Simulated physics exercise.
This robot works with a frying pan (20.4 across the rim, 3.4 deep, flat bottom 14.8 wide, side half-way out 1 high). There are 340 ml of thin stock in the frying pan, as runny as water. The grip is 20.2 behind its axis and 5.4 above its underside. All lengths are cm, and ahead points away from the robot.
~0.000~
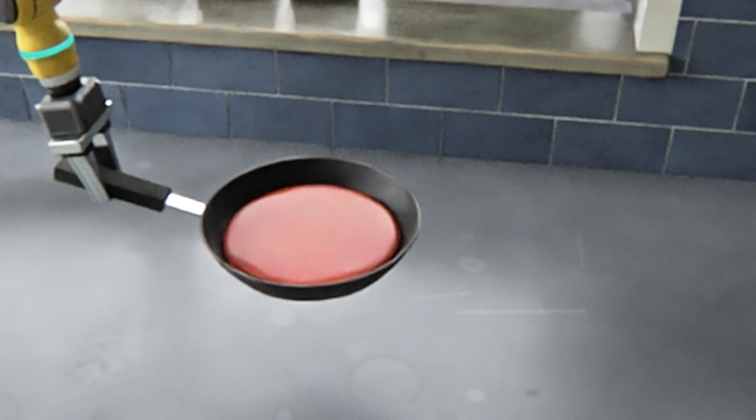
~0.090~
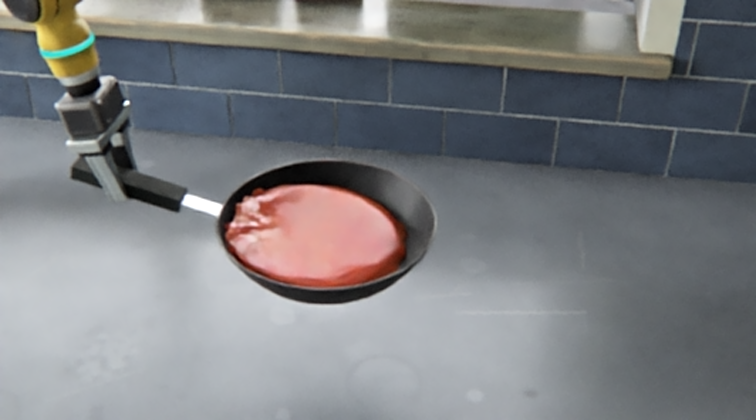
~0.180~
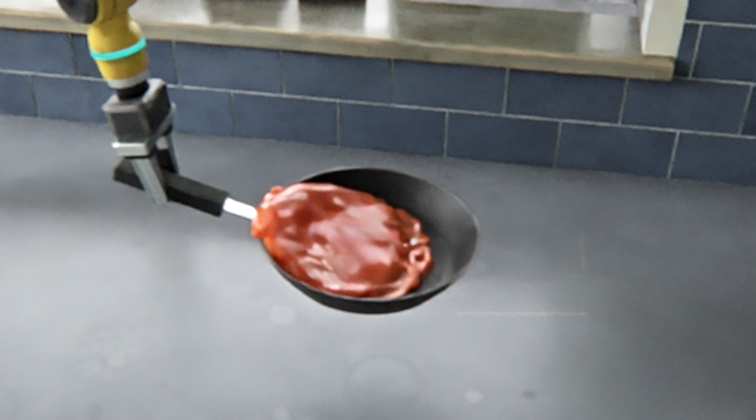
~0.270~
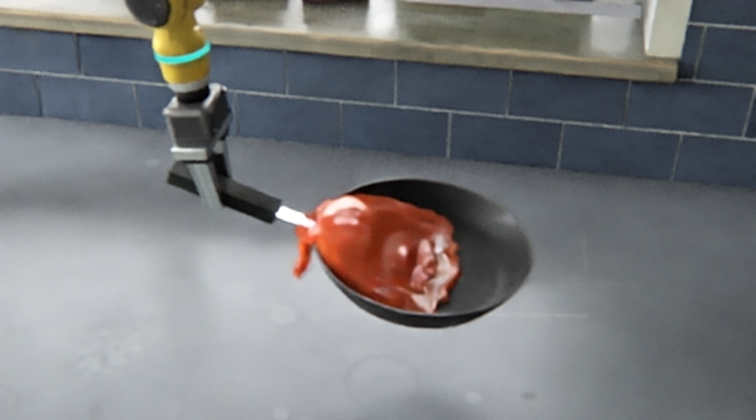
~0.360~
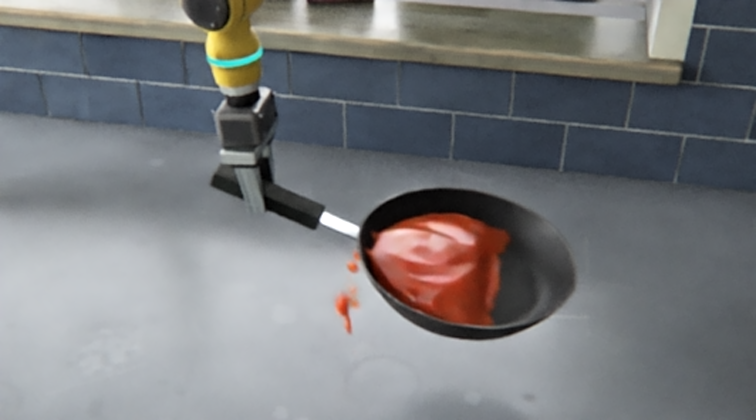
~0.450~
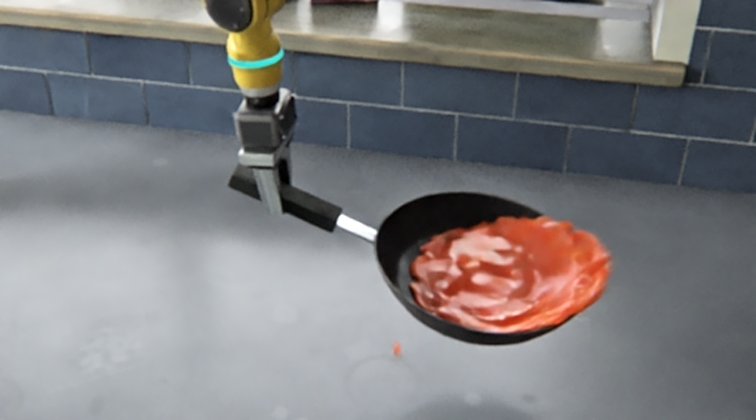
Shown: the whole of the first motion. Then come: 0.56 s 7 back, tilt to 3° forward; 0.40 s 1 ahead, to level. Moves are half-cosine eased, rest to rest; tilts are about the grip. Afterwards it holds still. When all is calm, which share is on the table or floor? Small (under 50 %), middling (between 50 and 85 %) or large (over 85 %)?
A middling share, between 50 and 85 %, ends on the table or floor.
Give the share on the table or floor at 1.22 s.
About 65 %.
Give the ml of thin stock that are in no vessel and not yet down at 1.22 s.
Some 0 ml.
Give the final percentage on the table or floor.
Near 65 %.
After 0.83 s, tilted 4° forward, liquid up to 18 above the table; 215 ml on the table or floor, 120 ml in the frying pan, 5 ml in the air or running down outside.
After 1.22 s, tilted 1° forward, liquid up to 16 above the table; 225 ml on the table or floor, 120 ml in the frying pan.
After 1.61 s, level, liquid up to 16 above the table; 225 ml on the table or floor, 120 ml in the frying pan.
After 2.41 s, level, liquid up to 14 above the table; 225 ml on the table or floor, 120 ml in the frying pan.
At rest, 225 ml on the table or floor, 120 ml in the frying pan. That is 65 % on the table or floor.
